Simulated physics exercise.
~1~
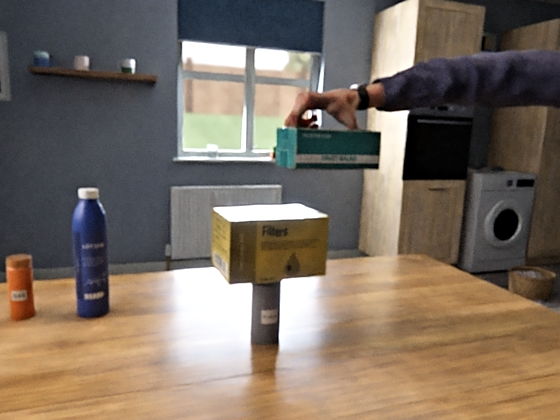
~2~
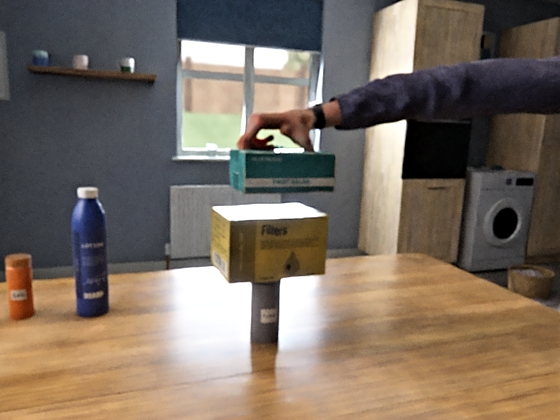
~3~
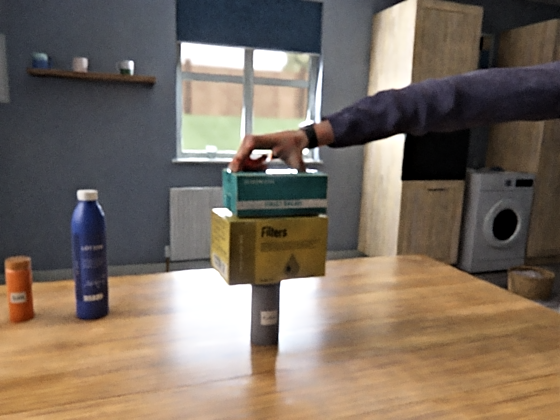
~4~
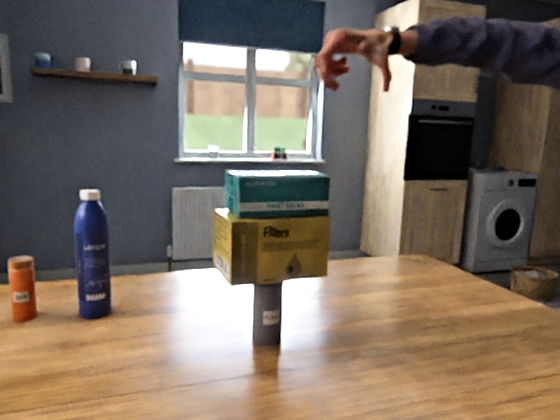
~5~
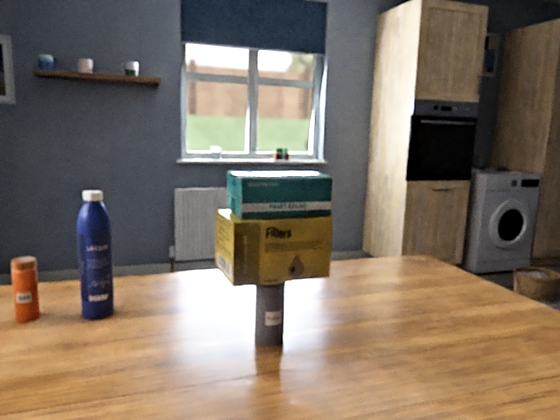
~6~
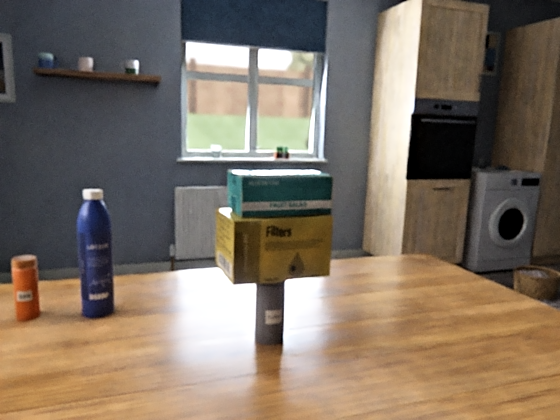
A hand lowered a turquoise box onto a yellow box balanced on a narrow grey jar, then let go and drew away to the right. The pile stayed standing on the wooden table, with a blue bottle and an orange shaker to its left.
